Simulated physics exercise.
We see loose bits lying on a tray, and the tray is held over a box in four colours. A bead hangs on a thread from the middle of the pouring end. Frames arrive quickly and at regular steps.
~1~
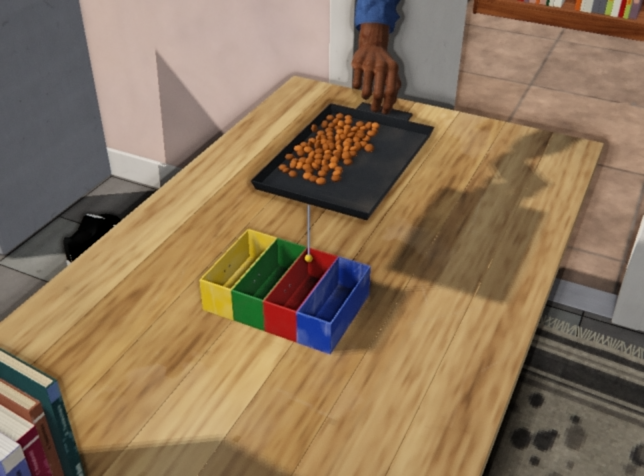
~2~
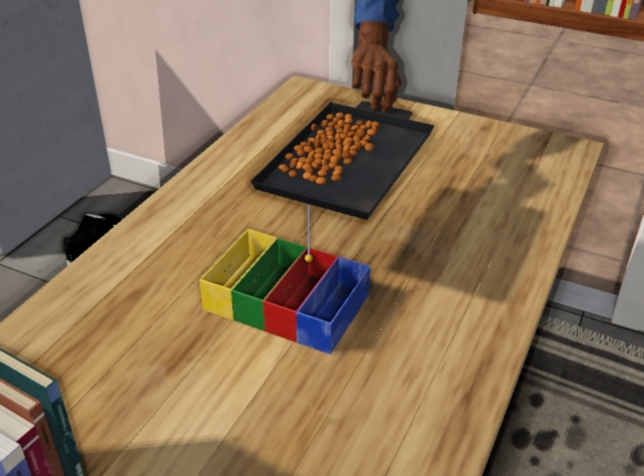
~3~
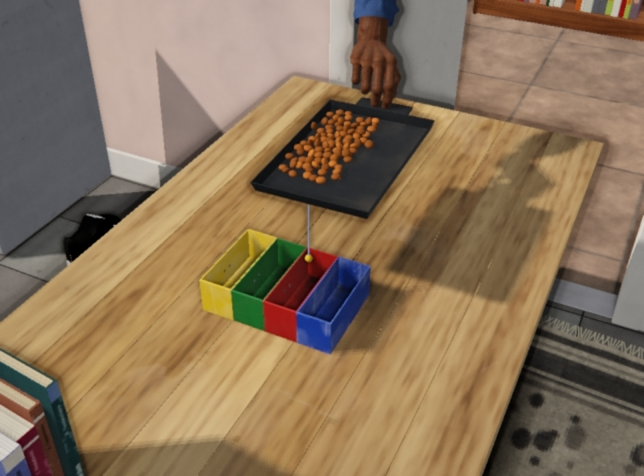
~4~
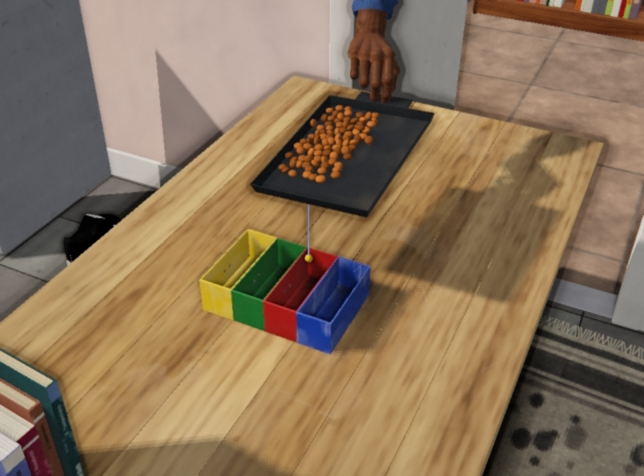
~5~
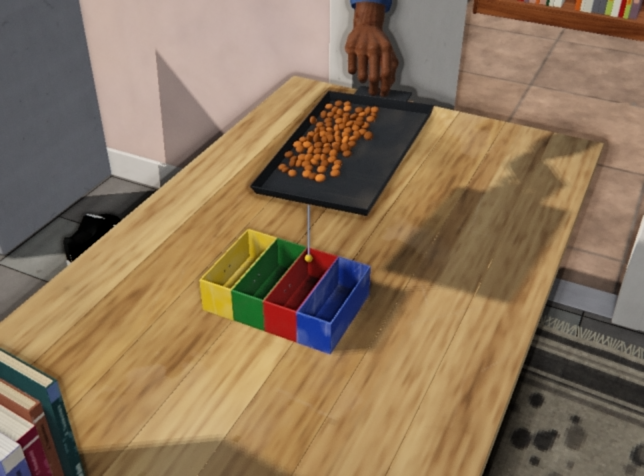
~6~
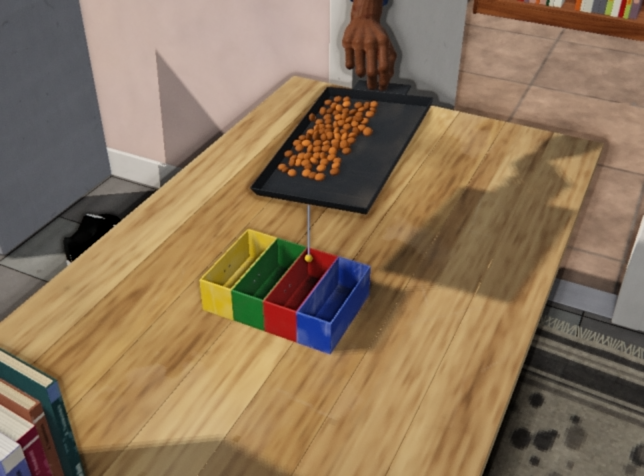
A hand slightly tilts a dark tray of small orange-brown bits above a four-coloured box.
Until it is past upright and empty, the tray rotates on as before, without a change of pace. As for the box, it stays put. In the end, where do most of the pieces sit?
Most sit in the yellow cell.
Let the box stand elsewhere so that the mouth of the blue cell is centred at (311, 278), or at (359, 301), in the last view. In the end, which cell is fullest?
Try one: That green cell; try two: The yellow cell.
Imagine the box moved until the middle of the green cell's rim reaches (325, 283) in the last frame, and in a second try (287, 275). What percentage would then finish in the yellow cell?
It works out to 0 percent and then 70 percent.
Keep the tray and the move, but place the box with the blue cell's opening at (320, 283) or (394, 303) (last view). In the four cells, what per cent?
100 % for the first, 0 % for the second.
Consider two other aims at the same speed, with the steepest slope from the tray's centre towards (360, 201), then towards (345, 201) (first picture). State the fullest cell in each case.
The cell in blue, then the cell in blue.
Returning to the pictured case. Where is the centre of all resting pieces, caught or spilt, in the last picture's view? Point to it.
Centre at rest: Close to (252, 283).
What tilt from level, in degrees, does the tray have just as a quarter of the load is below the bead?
About 80 degrees.
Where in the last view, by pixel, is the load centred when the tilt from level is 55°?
At about (283, 163).
Just after the last frame, tray tipped steeply; every one on the tray.
A moment on, tray tipped right over; just a few on the tray; roughly half in the yellow cell; roughly a third in the green cell; just a few in the red cell; about a tenth falling or outside the box.
Further on, tray tipped past a quarter turn; roughly two thirds in the yellow cell; roughly a third in the green cell; just a few in the red cell.
When it is over, tray tipped past a quarter turn; roughly two thirds in the yellow cell; roughly a third in the green cell; just a few in the red cell; not one in the blue cell.
